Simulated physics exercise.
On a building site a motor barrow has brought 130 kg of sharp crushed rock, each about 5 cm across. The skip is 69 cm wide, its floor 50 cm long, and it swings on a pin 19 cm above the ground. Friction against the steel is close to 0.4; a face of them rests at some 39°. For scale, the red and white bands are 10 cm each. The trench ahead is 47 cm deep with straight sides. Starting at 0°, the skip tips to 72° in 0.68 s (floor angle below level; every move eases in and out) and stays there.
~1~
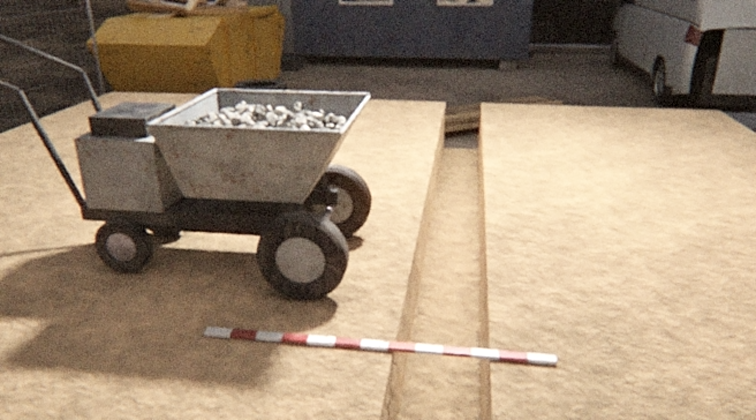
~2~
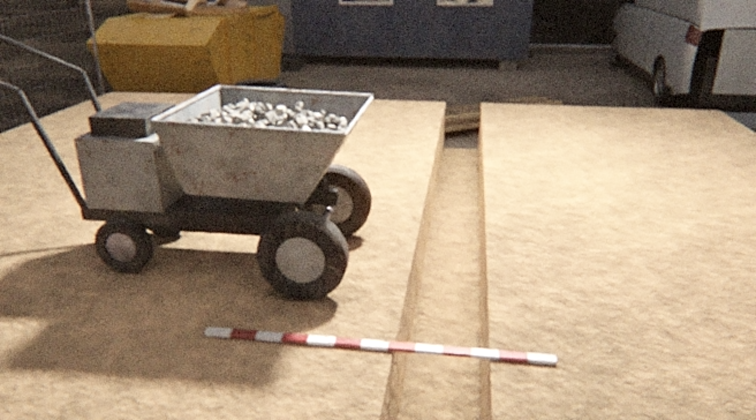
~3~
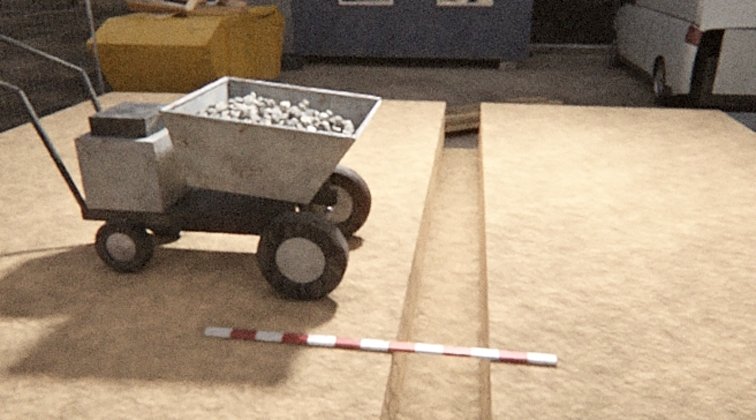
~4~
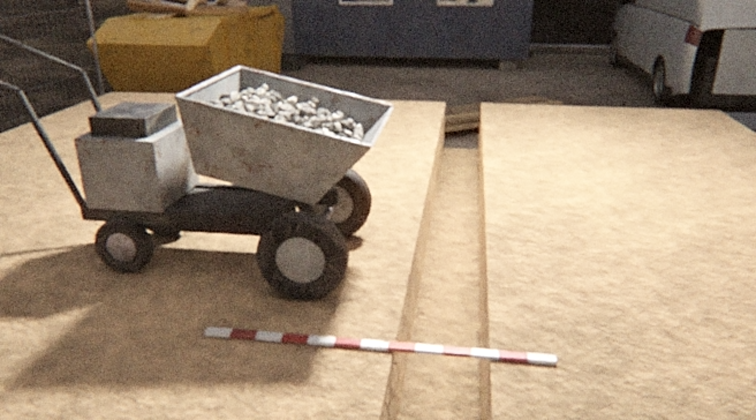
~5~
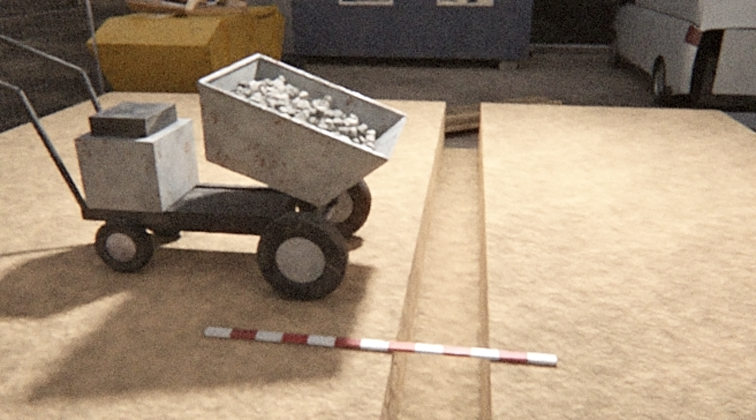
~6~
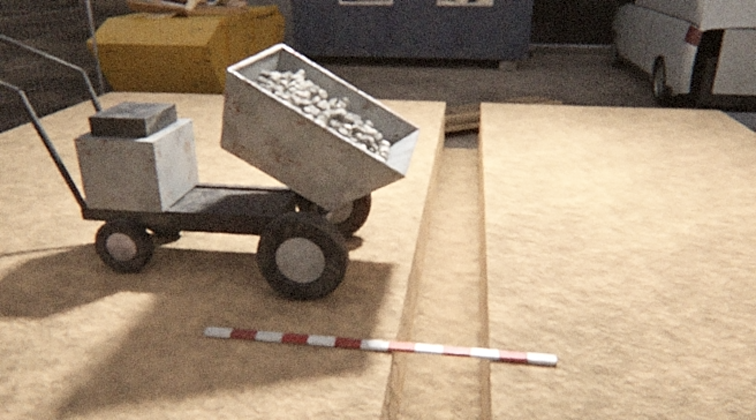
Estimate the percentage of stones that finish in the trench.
Close to 39 in a hundred.
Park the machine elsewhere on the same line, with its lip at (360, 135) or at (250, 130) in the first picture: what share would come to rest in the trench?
First some 30, then 50 per cent.
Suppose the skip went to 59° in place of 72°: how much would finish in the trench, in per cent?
Then about 15 per cent.
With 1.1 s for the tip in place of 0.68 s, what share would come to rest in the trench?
It would be near 50 per cent.
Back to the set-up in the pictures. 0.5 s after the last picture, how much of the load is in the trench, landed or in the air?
Some 15 per cent.
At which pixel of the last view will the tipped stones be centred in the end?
Around (477, 341).
Then, 0.2 s after the last picture the floor is at 61°, 100 % in the skip; the foremost stones are at (429, 207).
Then, 0.5 s after the last picture the floor is at 72°, 78 % in the skip, 13 % in the trench, 10 % past the trench; the foremost stones are at (525, 280).
Then, 0.8 s after the last picture the floor is at 72°, 45 % in the skip, 25 % in the trench, 29 % past the trench; the foremost stones are at (650, 278).
Then, 2.8 s after the last picture the floor is at 72°, 32 % in the skip, 39 % in the trench, 29 % past the trench; the foremost stones are at (720, 291).
